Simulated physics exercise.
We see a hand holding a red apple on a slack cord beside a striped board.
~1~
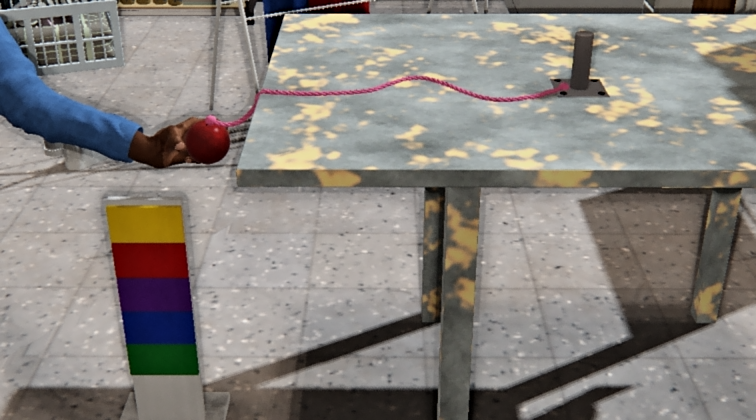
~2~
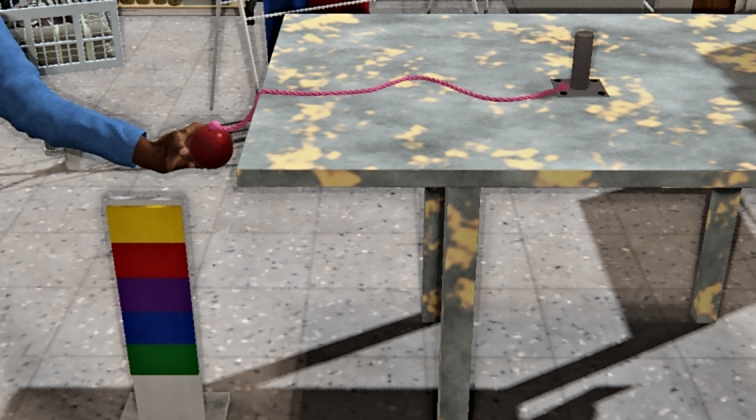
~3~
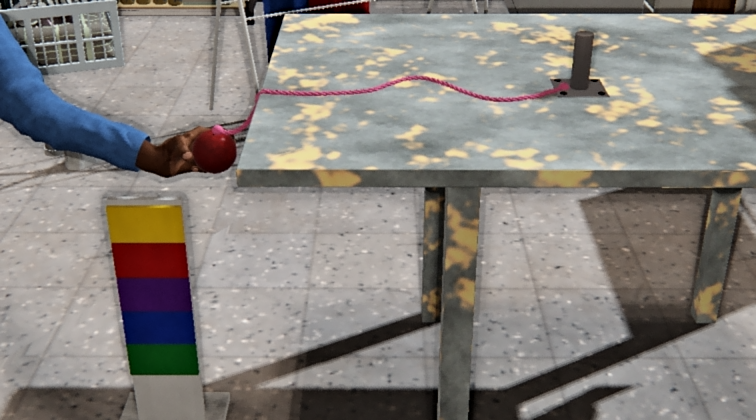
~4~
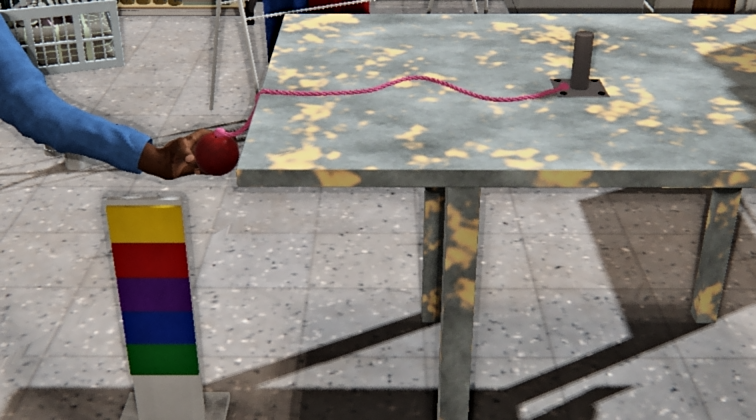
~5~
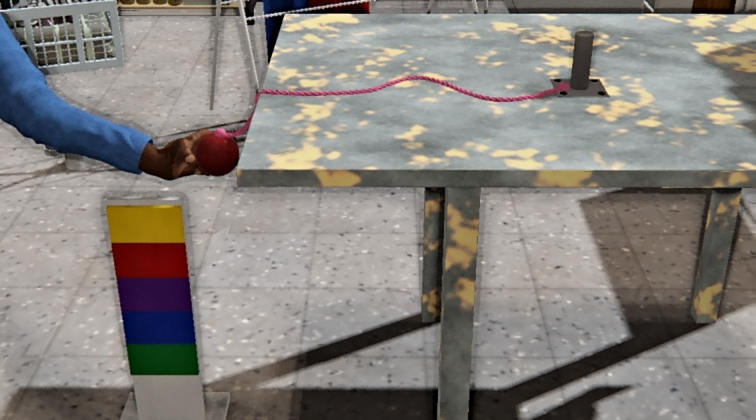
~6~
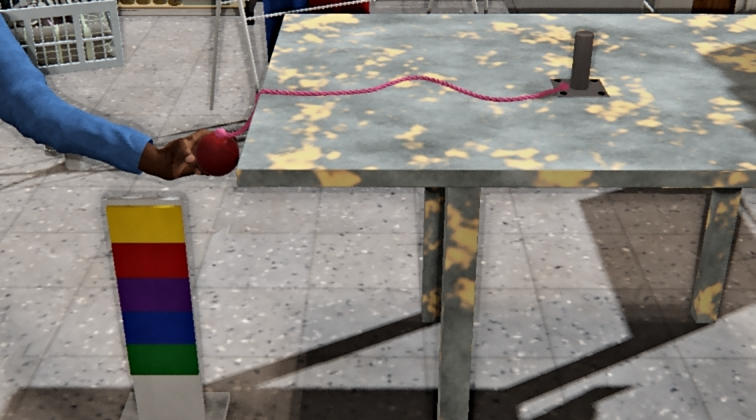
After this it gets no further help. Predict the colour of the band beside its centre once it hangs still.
I would predict yellow.
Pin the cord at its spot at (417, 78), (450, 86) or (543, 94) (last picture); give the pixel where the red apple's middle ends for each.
Per try (px, approx.): (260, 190), (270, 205), (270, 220).
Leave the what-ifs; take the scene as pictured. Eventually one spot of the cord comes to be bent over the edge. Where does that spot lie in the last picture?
Near (307, 94).
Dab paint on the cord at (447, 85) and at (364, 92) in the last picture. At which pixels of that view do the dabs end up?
I'd say about (420, 89) for one and about (313, 89) for the other.
Soon after, apple near (264, 215); level with yellow.
Then, apple near (254, 223); level with yellow.
At rest, apple near (270, 224); level with yellow. At yellow.
